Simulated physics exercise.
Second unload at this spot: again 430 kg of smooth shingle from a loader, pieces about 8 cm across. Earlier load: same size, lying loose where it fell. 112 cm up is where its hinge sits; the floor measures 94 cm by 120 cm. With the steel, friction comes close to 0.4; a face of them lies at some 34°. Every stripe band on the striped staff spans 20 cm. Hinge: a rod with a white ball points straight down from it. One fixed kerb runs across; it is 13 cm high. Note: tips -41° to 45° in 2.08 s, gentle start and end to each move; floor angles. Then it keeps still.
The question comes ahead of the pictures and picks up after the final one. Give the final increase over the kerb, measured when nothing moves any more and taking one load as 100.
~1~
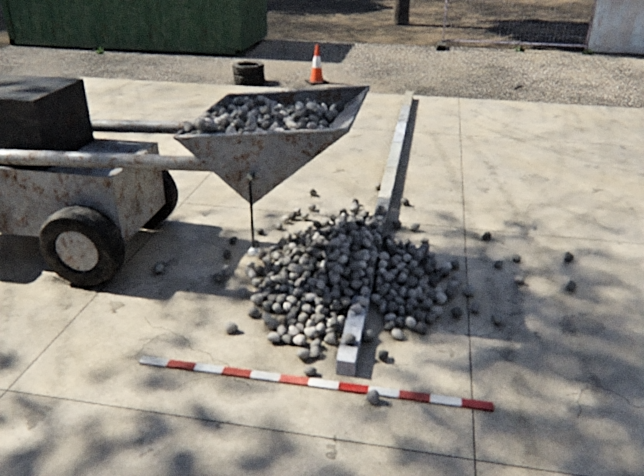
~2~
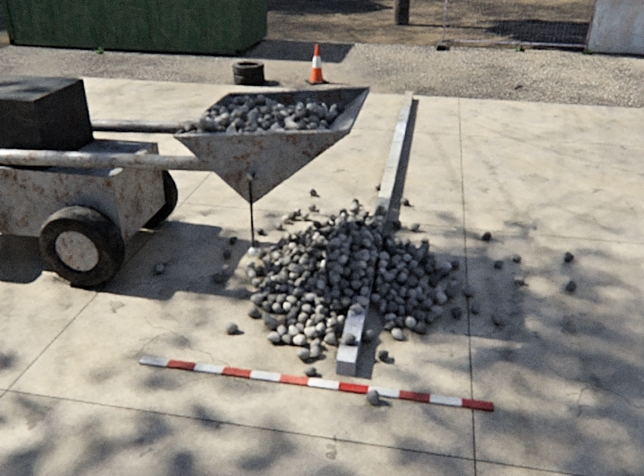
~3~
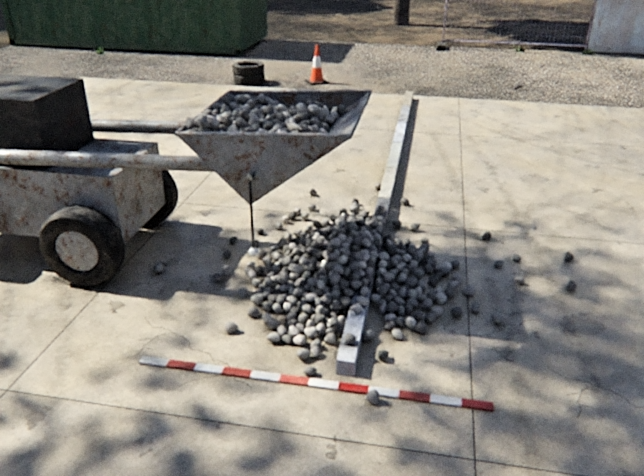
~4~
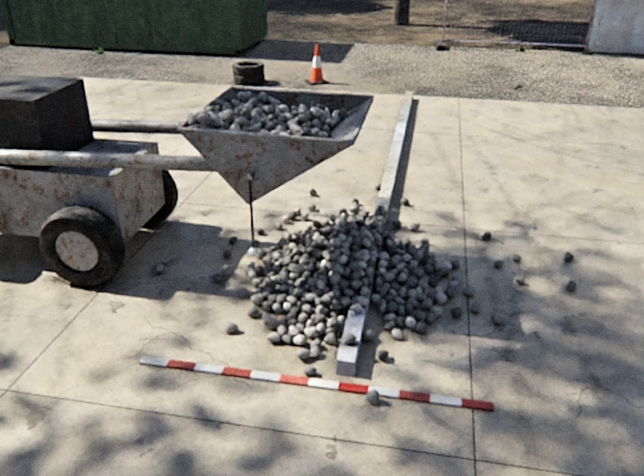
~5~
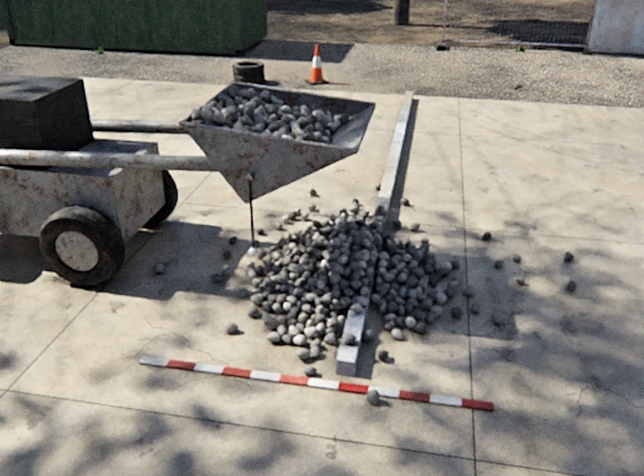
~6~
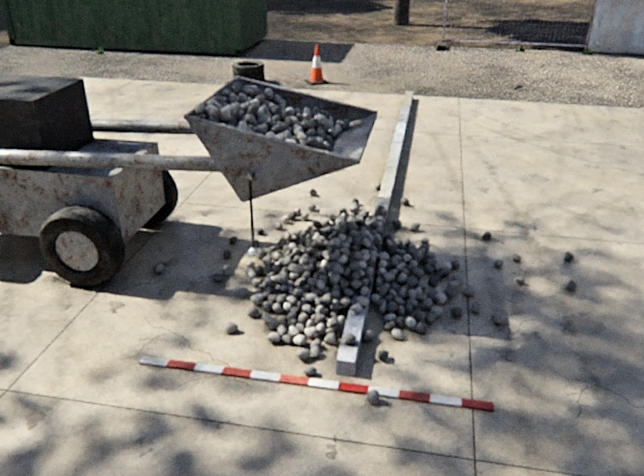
Close to 61 parts in a hundred.
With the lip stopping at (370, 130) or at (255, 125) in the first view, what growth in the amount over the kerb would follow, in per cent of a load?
First place about 85 %, second about 0 %.
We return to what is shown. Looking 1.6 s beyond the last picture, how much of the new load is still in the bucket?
Still inside: Some 10 %.
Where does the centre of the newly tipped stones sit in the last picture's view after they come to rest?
I'd say close to (389, 268).
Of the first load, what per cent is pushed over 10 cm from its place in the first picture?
Close to 20 per cent.
Then, 1.0 s after the last picture the floor is at 32°; in per cent of one load, 88 in the bucket, 92 on this side of the kerb, 20 over the kerb; the foremost stones are at (518, 274).
Then, 1.6 s after the last picture the floor is at 45°; in per cent of one load, 8 in the bucket, 126 on this side of the kerb, 66 over the kerb; the foremost stones are at (520, 270).
Then, 1.9 s after the last picture the floor is at 45°; in per cent of one load, 0 in the bucket, 121 on this side of the kerb, 79 over the kerb; the foremost stones are at (540, 282).
Then, 4.6 s after the last picture the floor is at 45°; in per cent of one load, 0 in the bucket, 120 on this side of the kerb, 80 over the kerb; the foremost stones are at (561, 295). Net gain over the kerb, 61.
